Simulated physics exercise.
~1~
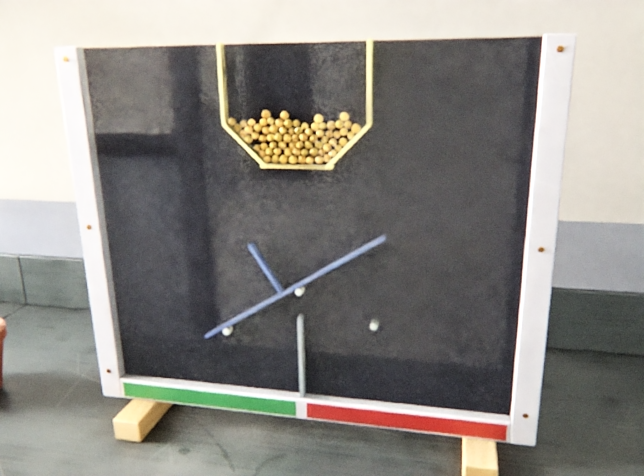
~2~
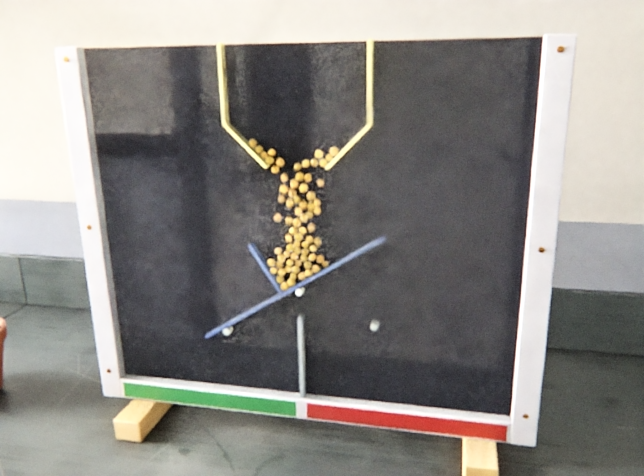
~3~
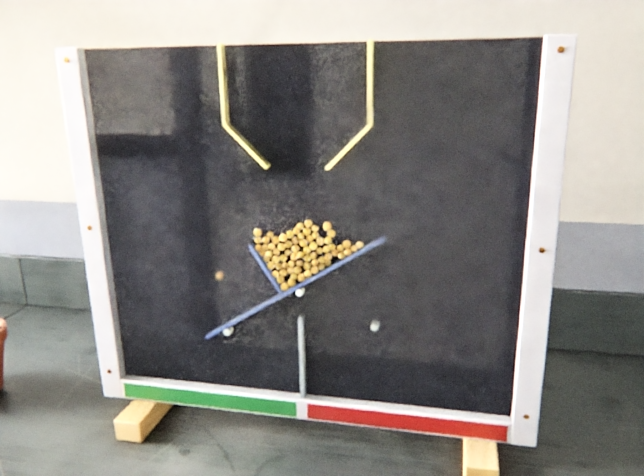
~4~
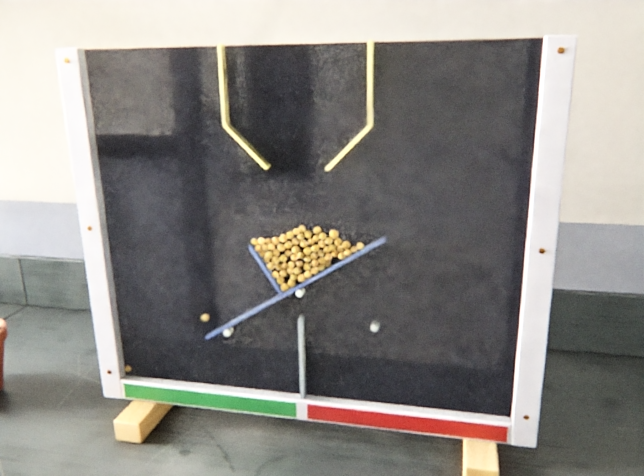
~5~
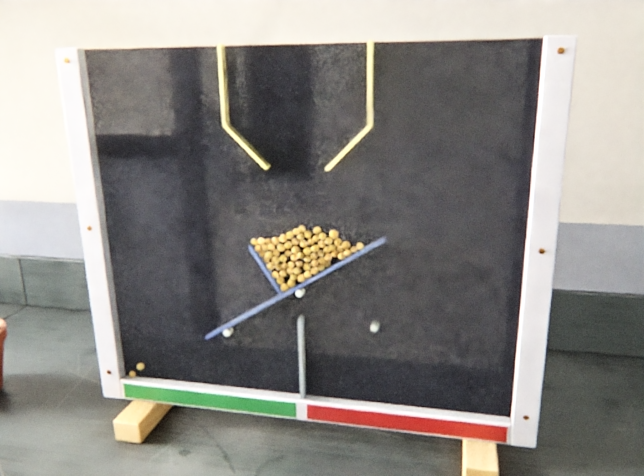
The clip opens on a dark, clear-faced case on a counter, with chickpeas resting in a yellow-edged hopper above a tilted blue tray and two bins, green on the left and red on the right. The hopper's bottom opens and the chickpeas pour down in a stream onto the tray. They pile up between its short upright arm and its long sloping arm, while a few stray ones fall off to the left. The tray stays tilted with its left end down. At the end, most chickpeas sit heaped on it, a couple lie at the green side, and the red side is empty.
